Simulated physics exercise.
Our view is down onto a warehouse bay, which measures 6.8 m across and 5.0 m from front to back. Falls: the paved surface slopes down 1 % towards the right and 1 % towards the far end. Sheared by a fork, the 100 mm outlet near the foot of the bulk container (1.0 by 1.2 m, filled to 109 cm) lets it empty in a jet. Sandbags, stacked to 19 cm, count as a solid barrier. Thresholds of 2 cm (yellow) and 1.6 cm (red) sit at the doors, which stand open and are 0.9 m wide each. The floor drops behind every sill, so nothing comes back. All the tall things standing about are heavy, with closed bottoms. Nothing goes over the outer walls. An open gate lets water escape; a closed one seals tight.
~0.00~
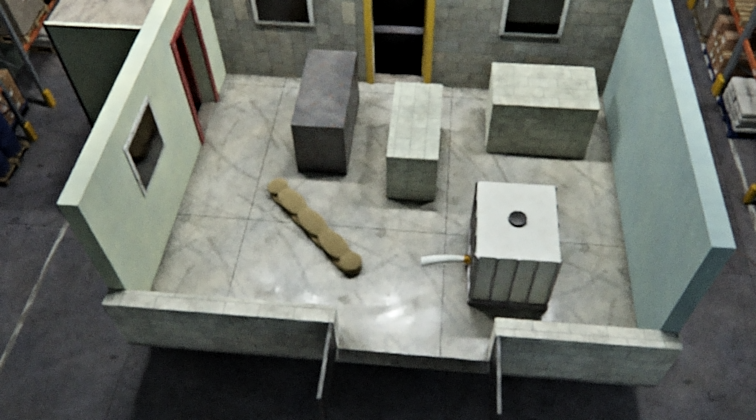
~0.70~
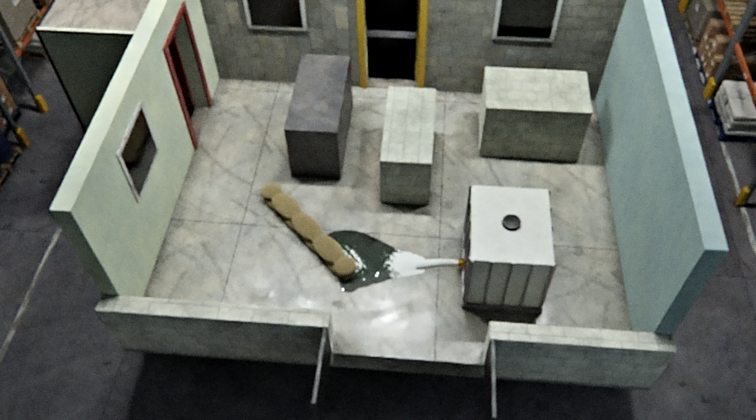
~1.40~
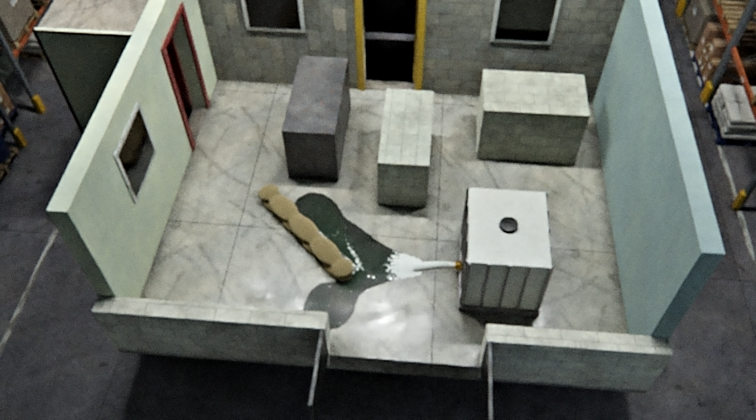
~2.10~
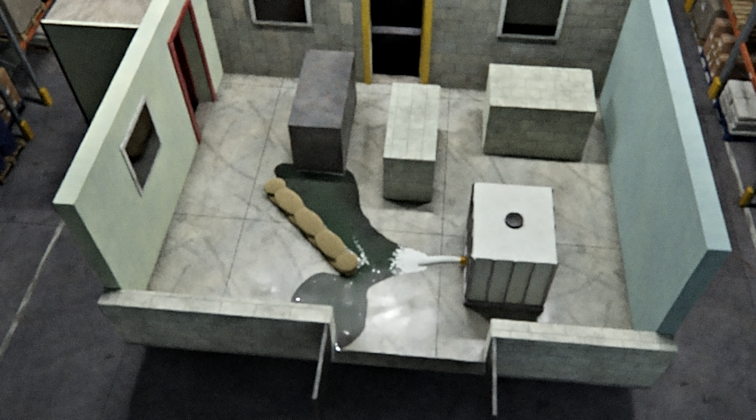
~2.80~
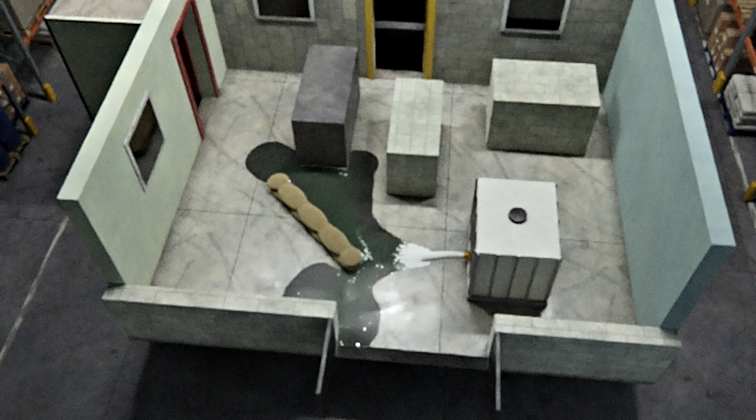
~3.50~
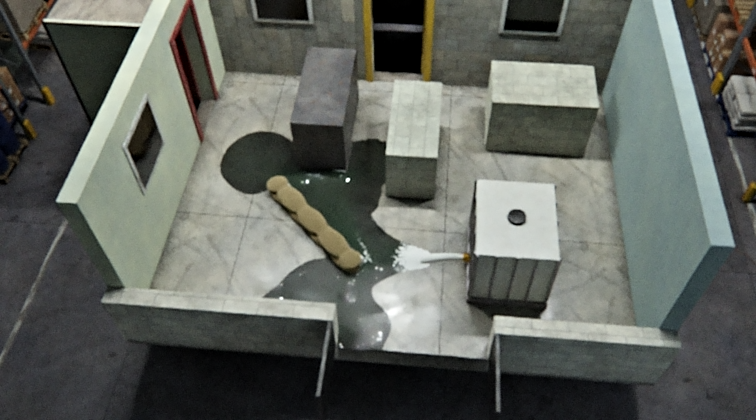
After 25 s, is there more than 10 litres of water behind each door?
At the end, the yellow door beats the cutoff; the red door misses the cutoff.
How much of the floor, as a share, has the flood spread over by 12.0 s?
Roughly 55 per cent.
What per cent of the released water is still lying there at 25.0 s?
Roughly 84 per cent.
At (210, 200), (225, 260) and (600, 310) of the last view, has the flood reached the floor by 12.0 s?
Point 1: Submerged; point 2: Submerged; point 3: Unwetted.
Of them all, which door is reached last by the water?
Last comes the yellow one.
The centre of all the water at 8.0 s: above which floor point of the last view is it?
I'd say somewhere about (313, 190).
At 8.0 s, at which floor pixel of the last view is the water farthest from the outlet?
Near pixel (224, 78).
After 5.0 s water covers 25 % of the floor and is deepest (10 cm) near (360, 254); yellow door not reached, red door not reached.
After 8.0 s water covers 40 % of the floor and is deepest (10 cm) near (360, 254); yellow door 2.4 cm at the sill, 0 L in, red door 1.4 cm at the sill, 0 L in.
After 12.0 s water covers 55 % of the floor and is deepest (9 cm) near (325, 176); yellow door 3.2 cm at the sill, 5 L in, red door 1.3 cm at the sill, 0 L in.
After 16.0 s water covers 60 % of the floor and is deepest (9 cm) near (325, 176); yellow door 3.8 cm at the sill, 14 L in, red door 1.9 cm at the sill, 1 L in.
After 25.0 s water covers 80 % of the floor and is deepest (7 cm) near (325, 176); yellow door 3.9 cm at the sill, 40 L in, red door 2 cm at the sill, 3 L in.
